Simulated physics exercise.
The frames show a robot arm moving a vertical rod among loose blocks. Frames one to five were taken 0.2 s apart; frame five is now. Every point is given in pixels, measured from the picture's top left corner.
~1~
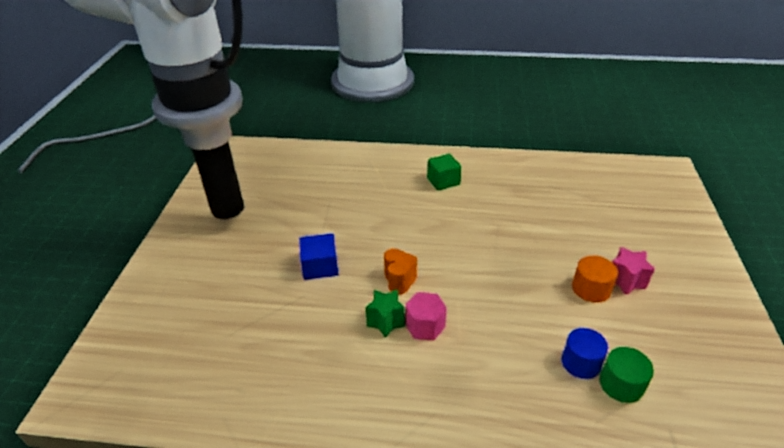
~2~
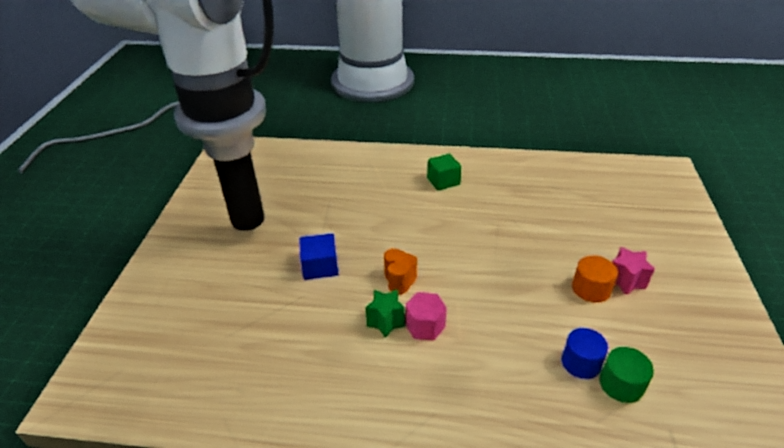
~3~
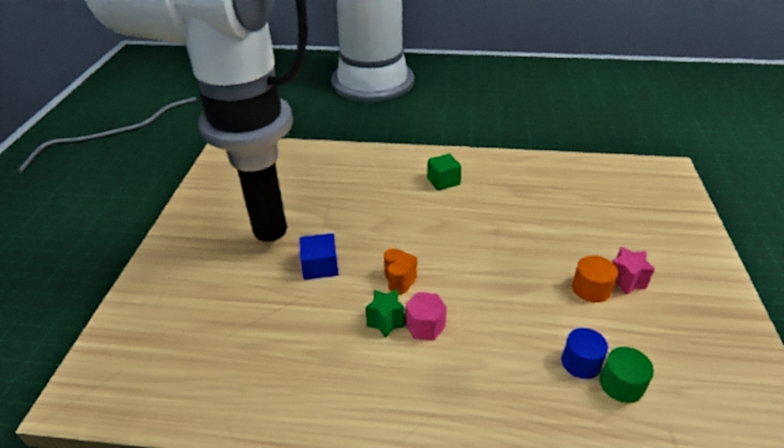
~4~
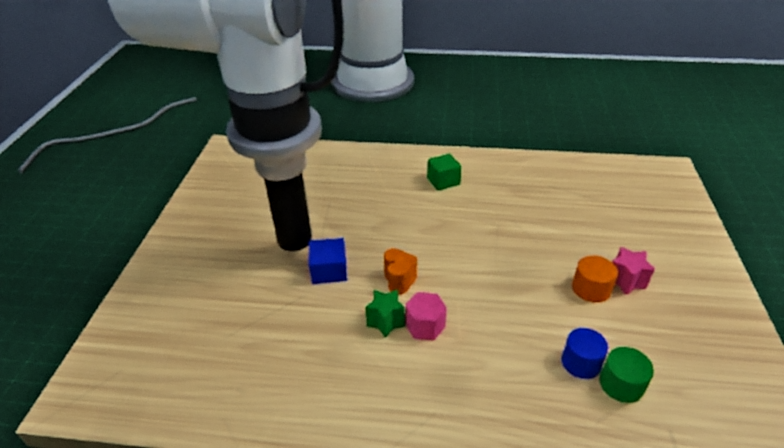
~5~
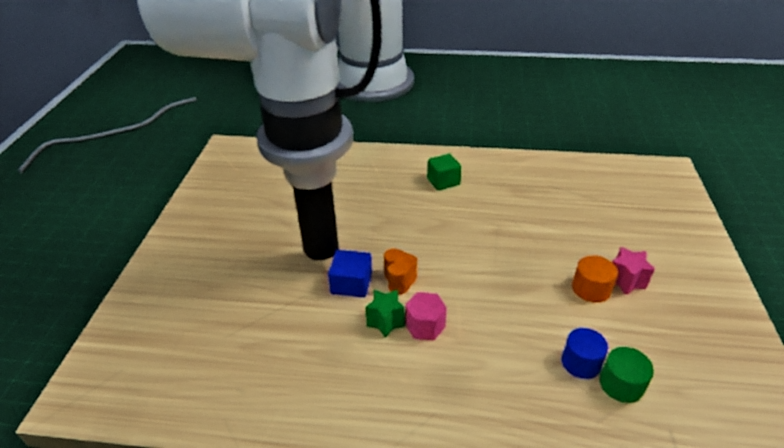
Robot arm sliding a black rod rightward across a wooden board, then nudging a blue cube toward an orange heart block.
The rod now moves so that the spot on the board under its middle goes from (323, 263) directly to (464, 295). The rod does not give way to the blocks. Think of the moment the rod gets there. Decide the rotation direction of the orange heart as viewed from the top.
The orange heart rotates clockwise.
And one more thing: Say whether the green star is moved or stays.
In the end it has been moved.
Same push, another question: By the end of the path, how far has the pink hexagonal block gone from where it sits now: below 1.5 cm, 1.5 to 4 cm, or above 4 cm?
Shift of under 1.5 cm.
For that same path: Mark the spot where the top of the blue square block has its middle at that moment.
That would be at about pixel (392, 289).
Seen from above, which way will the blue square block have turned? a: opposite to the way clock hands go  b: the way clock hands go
The correct letter is b.
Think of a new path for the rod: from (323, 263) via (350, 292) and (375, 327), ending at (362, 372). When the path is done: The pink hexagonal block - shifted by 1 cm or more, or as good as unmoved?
If the rod follows that path, the pink hexagonal block ends up shifted.
What follows on the original path. One third of the way, rod (369, 260); blue square block (376, 280), turned 70° clockwise; green star (386, 306), turned 10° anticlockwise; orange heart (403, 262).
Two thirds of the way, rod (416, 270); blue square block (392, 289), turned 95° clockwise; green star (386, 317), turned 15° clockwise; orange heart (448, 276), turned 20° clockwise.
At the end, rod (466, 281); blue square block (392, 289), turned 100° clockwise; green star (386, 317), turned 15° clockwise; orange heart (496, 287), turned 45° clockwise; pink hexagonal block unmoved.
